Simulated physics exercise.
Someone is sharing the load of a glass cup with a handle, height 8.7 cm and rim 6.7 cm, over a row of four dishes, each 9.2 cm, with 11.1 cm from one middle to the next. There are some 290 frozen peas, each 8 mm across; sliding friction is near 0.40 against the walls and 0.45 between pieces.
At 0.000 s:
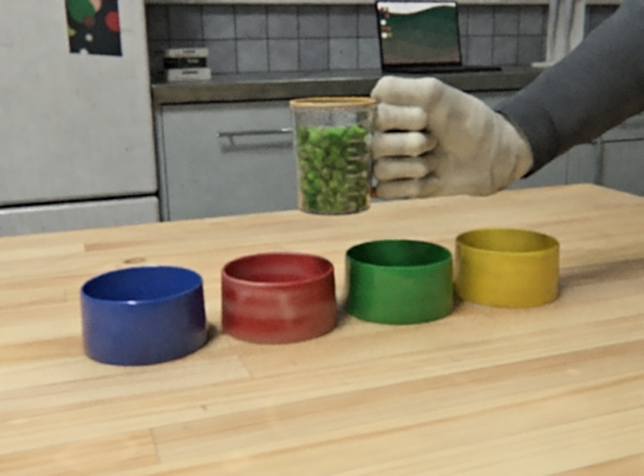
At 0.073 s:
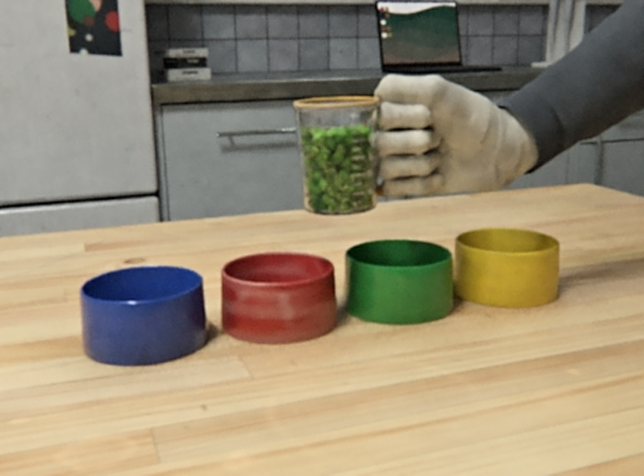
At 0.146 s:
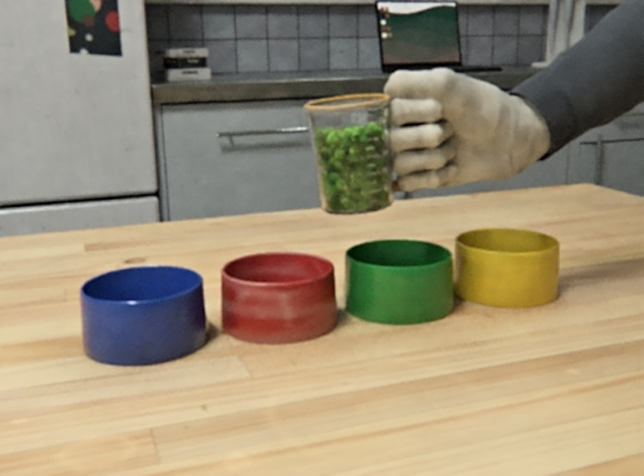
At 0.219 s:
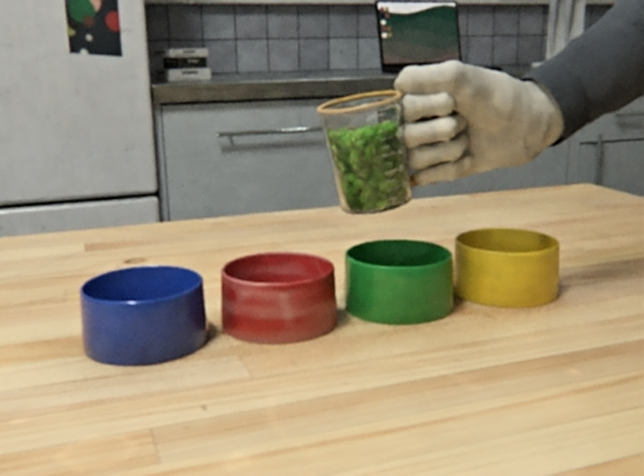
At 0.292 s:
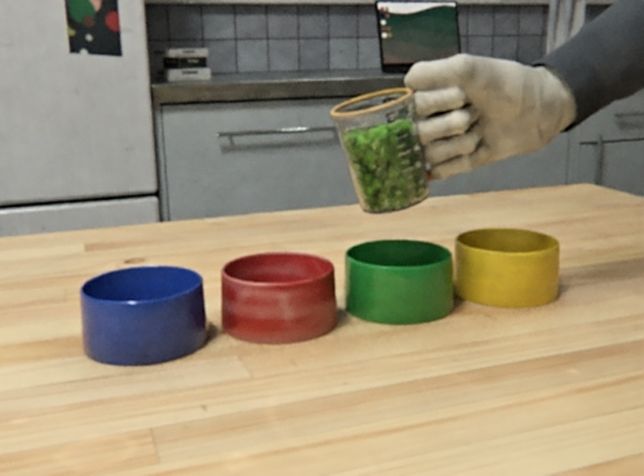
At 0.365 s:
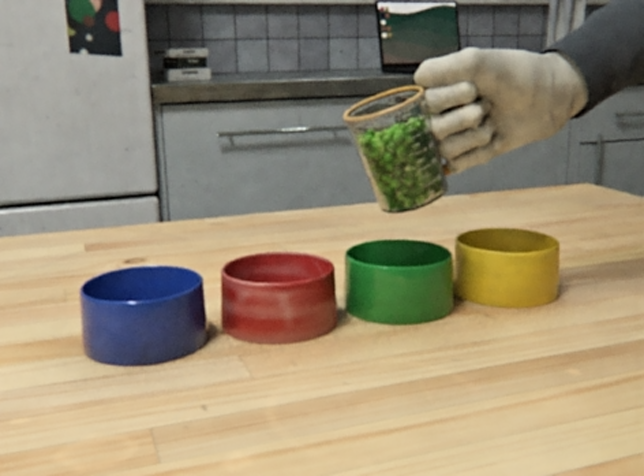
In the video, a gloved hand holds a clear cup of green peas above a row of blue, red, green and yellow dishes on a wooden table, then moves it slightly right while gradually tilting its rim to the left.
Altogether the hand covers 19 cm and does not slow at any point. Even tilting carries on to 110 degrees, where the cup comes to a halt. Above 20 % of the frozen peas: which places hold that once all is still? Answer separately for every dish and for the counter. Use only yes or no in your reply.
Red: No; blue: No; green: No; yellow: Yes; counter: Yes.
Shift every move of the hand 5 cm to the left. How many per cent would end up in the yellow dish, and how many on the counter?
After the change, yellow takes 0 while the counter takes 0.
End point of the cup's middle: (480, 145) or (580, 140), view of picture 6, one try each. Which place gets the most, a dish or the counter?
First try: Green; second try: Yellow.
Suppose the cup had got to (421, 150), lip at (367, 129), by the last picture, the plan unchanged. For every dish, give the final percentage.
The red dish keeps 0, the blue dish 0, the green dish 10 and the yellow dish 50.
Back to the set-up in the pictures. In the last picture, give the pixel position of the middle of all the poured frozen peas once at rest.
(473, 285).
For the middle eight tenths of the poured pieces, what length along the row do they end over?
I'd put it at close to 12 cm.
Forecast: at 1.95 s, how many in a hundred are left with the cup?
Estimate: Around 35 % of the load.
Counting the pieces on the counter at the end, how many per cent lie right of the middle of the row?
100 %.
After 1.01 s, tilt 62 degrees; cup holds 100 %.
Then, at 1.44 s, tilt 90 degrees; cup holds 95 %.
After 1.95 s, tilt 110 degrees; cup holds 35 %, yellow 35 %.
In the end, at 3.2 s, red 0 %, blue 0 %, green 5 %, yellow 50 %, counter 45 %.
